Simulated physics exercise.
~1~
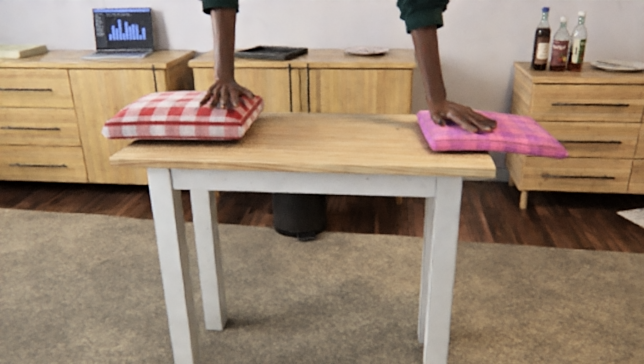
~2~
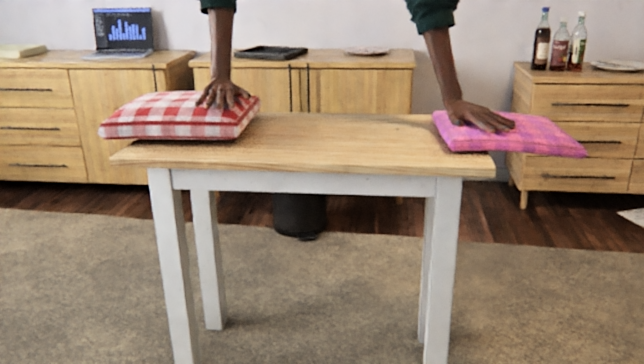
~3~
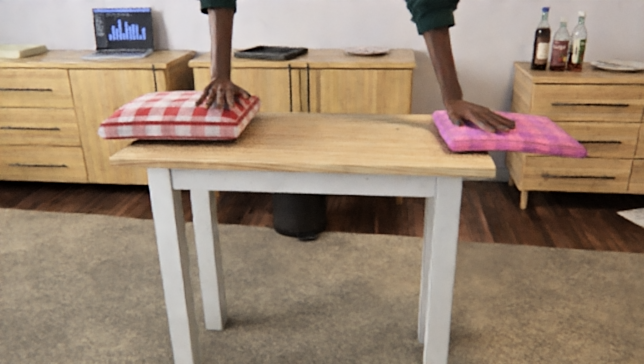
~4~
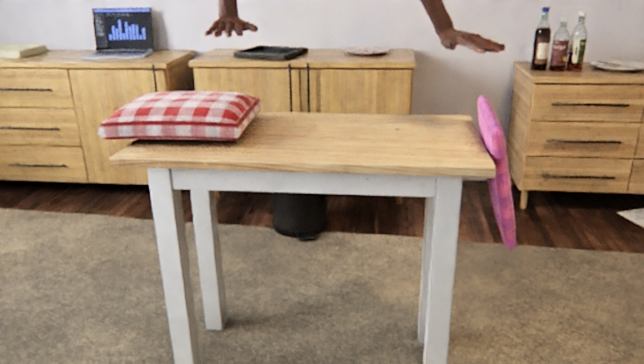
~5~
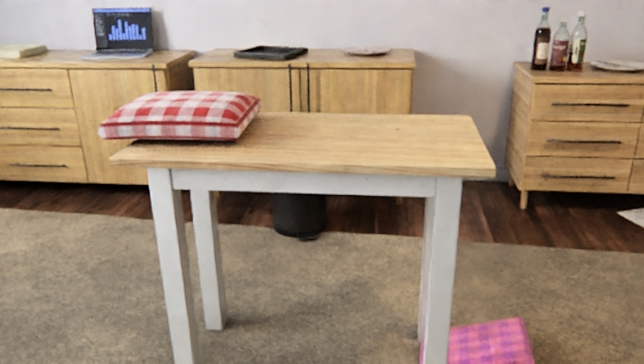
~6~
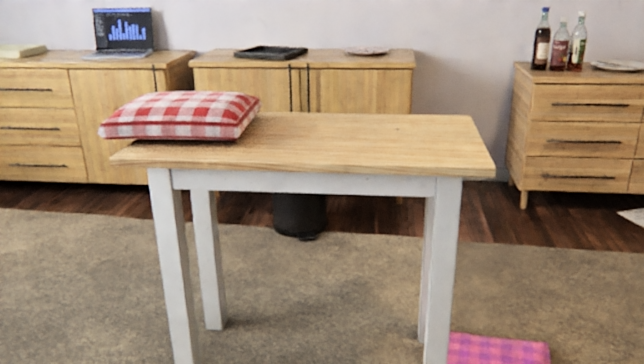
At the start, two hands press on a red checked cushion at the left end of a wooden-topped side table and a pink checked pad at the right end. The hands slide them slightly outward, leaving the pink pad jutting well past the right edge. They pause there briefly, then let go and lift away. The pink pad tips over the end and drops, while the red cushion stays still. The pad lands on the carpet by the right table leg and settles flat, with the red cushion still resting on the table.
